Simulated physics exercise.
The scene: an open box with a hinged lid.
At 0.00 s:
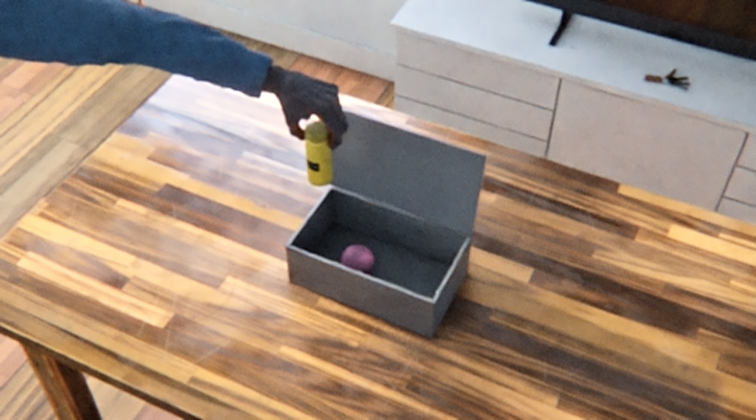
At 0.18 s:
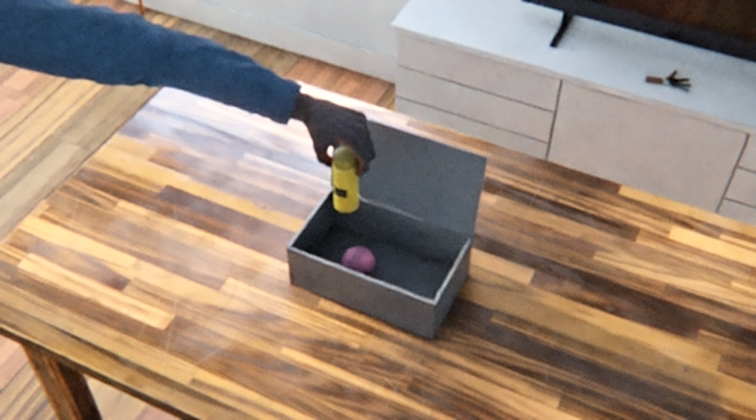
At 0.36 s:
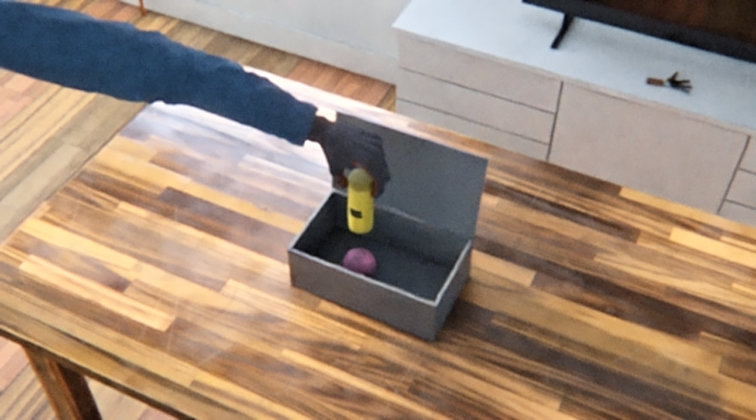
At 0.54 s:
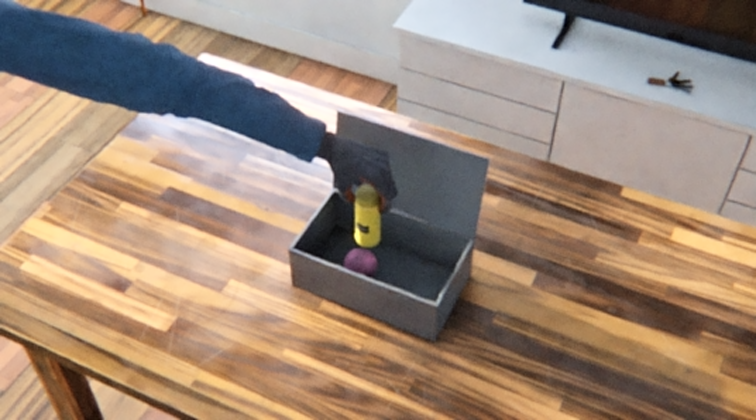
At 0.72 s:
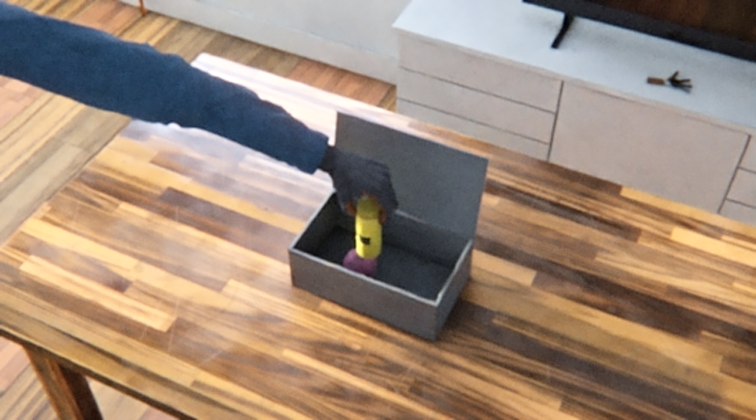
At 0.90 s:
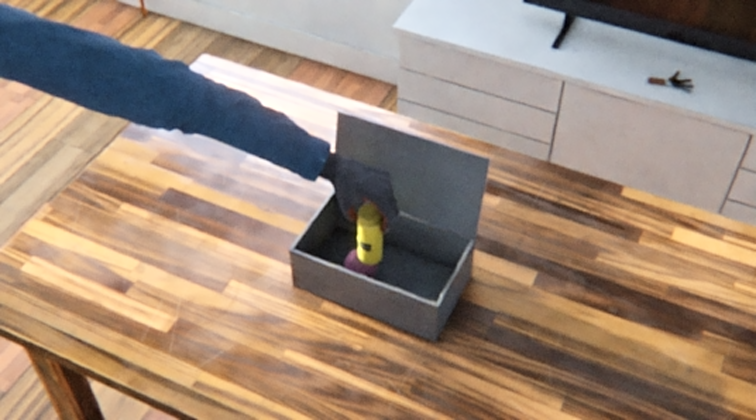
On a striped wooden table in a room with a white cabinet behind, an open gray box holds a purple ball. A blue-sleeved arm with a dark hand moves a yellow shaker rightward and down over the box, then lowers it inside beside the ball, still gripping it.
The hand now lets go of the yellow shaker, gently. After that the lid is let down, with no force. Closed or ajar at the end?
The lid sits on the rim.
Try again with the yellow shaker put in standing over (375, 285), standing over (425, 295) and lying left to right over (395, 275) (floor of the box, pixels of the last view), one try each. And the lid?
First, it closes; second, it will not close; third, it shuts flat.
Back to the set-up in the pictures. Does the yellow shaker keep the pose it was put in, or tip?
The yellow shaker tips.
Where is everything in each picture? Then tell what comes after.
In the first frame, coming down; yellow shaker (319, 154).
In the second frame, coming down; yellow shaker (346, 180).
In the third frame, coming down; yellow shaker (361, 201).
In the fourth frame, coming down; yellow shaker (368, 217).
In the fifth frame, coming down; yellow shaker (369, 228).
In the sixth frame, put in, still held; yellow shaker (370, 235).
By 1.90 s, lid starting down; yellow shaker on its side near (396, 278); pink ball moved about its own width.
By 2.70 s, lid 45° above the rim; yellow shaker on its side near (395, 279); pink ball moved about its own width.
When it is over (4.5 s), lid shut; lying over in the box, yellow shaker; moved from the start, pink ball. End places, in pixels of the last picture, yellow shaker near (394, 281).
